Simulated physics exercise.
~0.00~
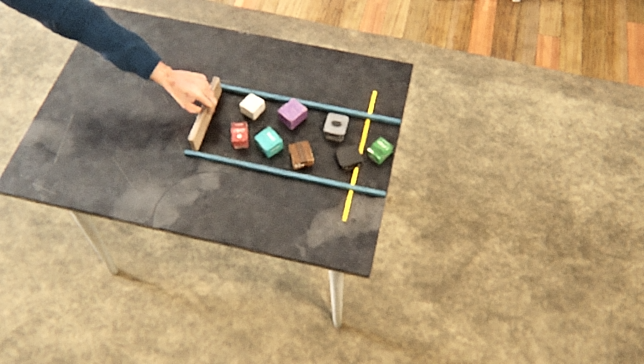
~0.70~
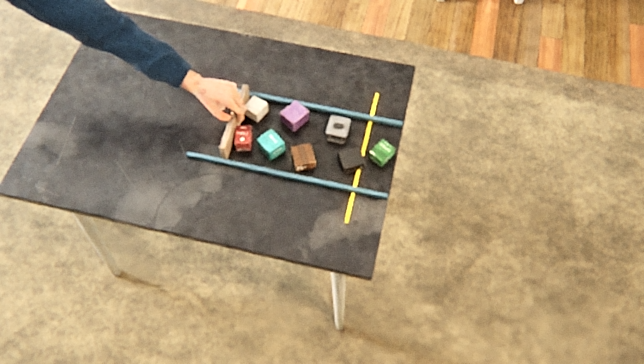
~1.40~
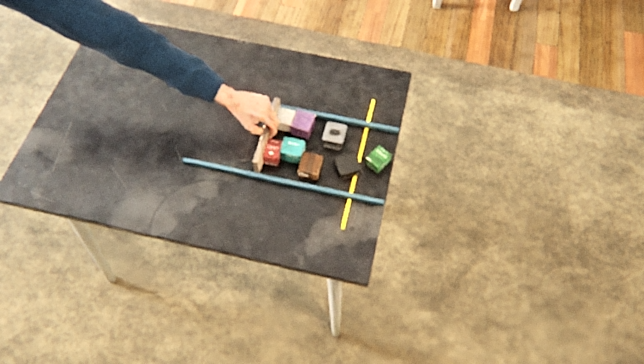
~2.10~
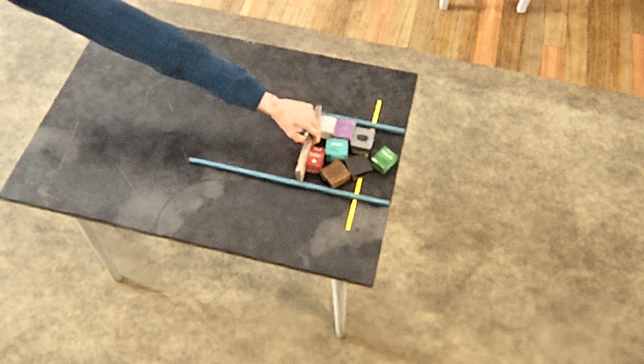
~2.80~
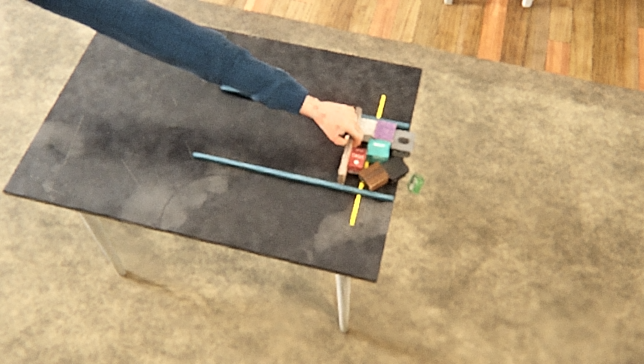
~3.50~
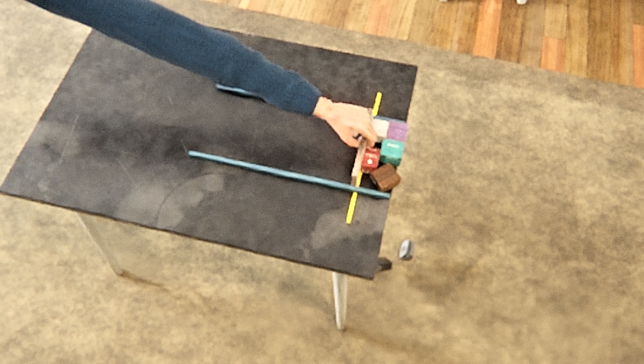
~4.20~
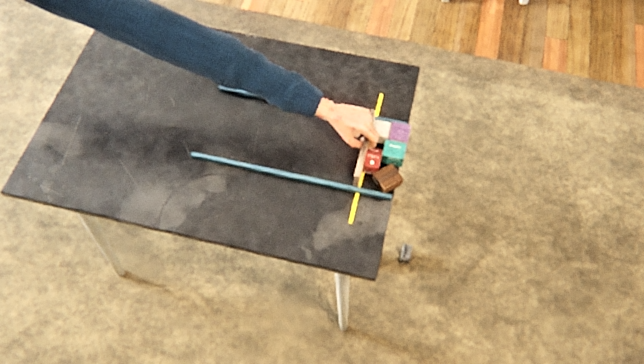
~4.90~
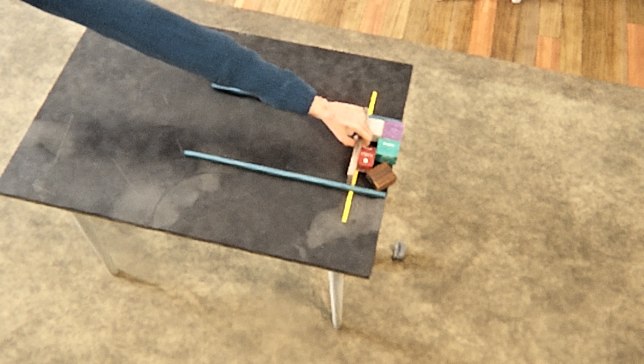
Hand-held wooden board sweeping assorted small blocks along a dark table, sending green, black and grey pieces over the right edge.
